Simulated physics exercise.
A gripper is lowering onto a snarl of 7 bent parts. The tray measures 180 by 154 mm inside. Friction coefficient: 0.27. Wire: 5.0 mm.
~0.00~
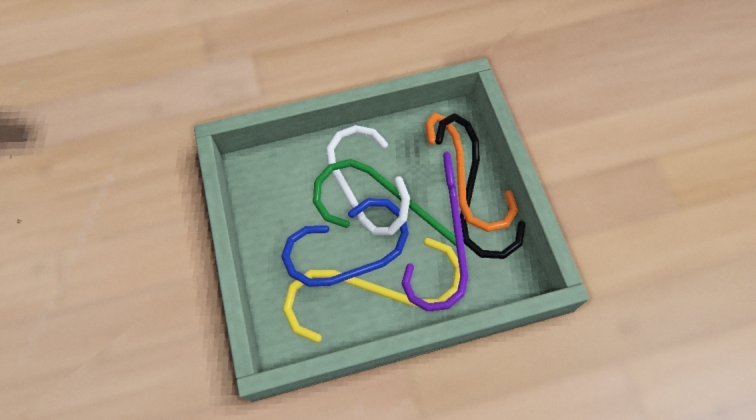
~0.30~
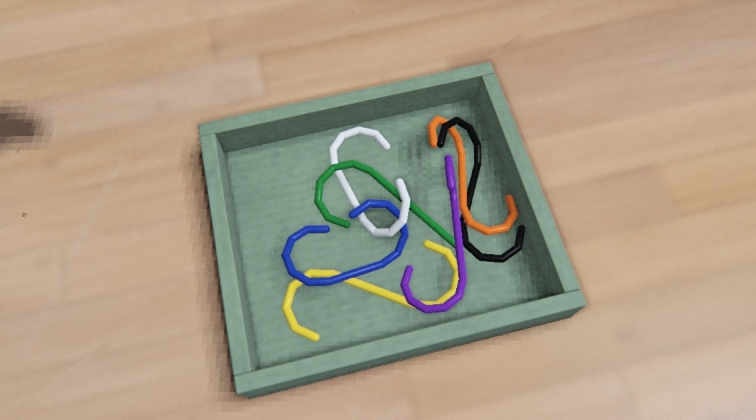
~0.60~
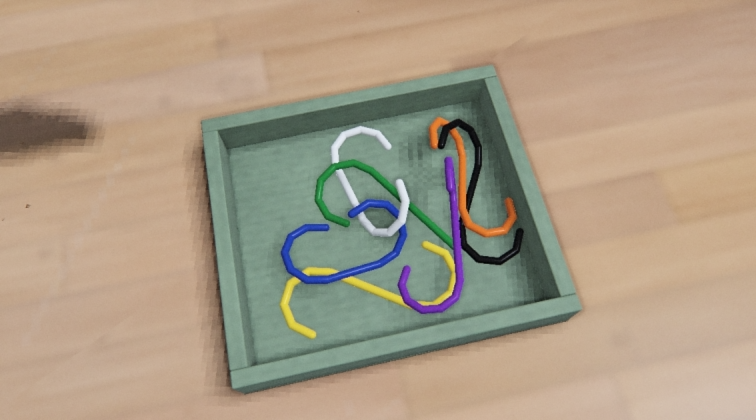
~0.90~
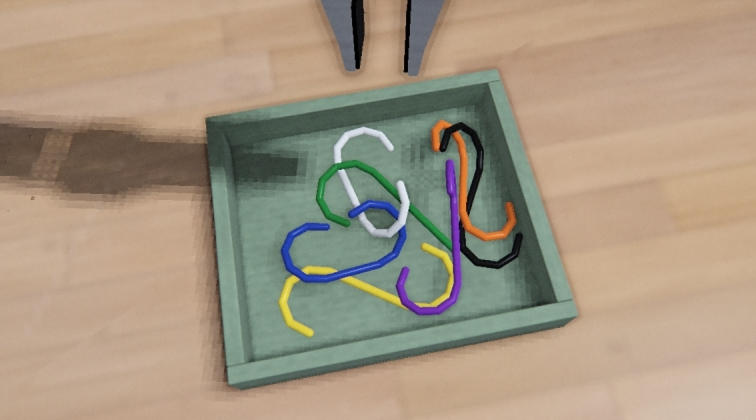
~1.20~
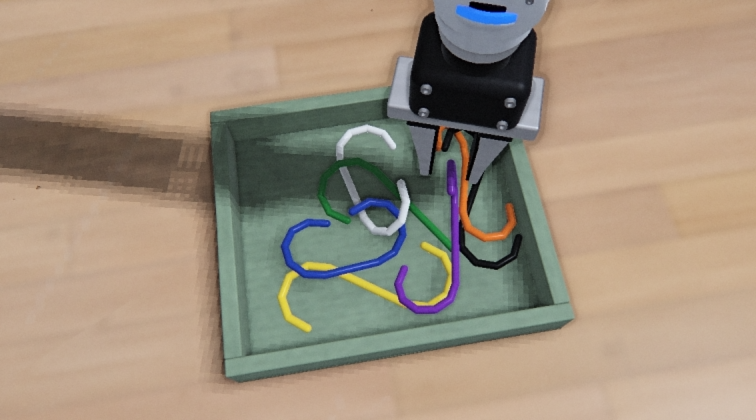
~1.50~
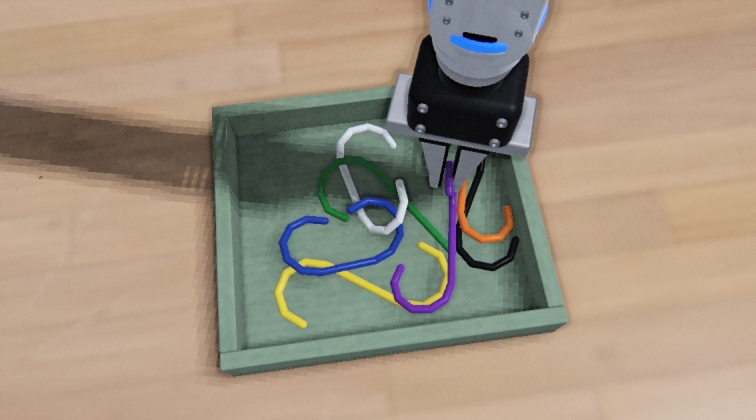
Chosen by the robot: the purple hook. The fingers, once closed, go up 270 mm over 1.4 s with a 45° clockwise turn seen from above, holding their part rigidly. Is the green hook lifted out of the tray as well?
It stays in the tray.
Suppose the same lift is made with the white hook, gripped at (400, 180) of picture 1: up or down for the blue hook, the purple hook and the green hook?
Going one by one: Blue hook comes along, then purple hook does not come, then green hook comes along.
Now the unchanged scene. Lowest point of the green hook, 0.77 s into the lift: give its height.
Height: Approx. 0 mm.
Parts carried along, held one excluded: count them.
The number is 0.
By 1.92 s, lowest point more than 20 mm over the tray floor, purple hook 58 mm.
By 2.27 s, lowest point more than 20 mm over the tray floor, purple hook 159 mm.
By 2.90 s, lowest point more than 20 mm over the tray floor, purple hook 272 mm.
Finally, hanging purple hook 272 mm; the other 6 are down.
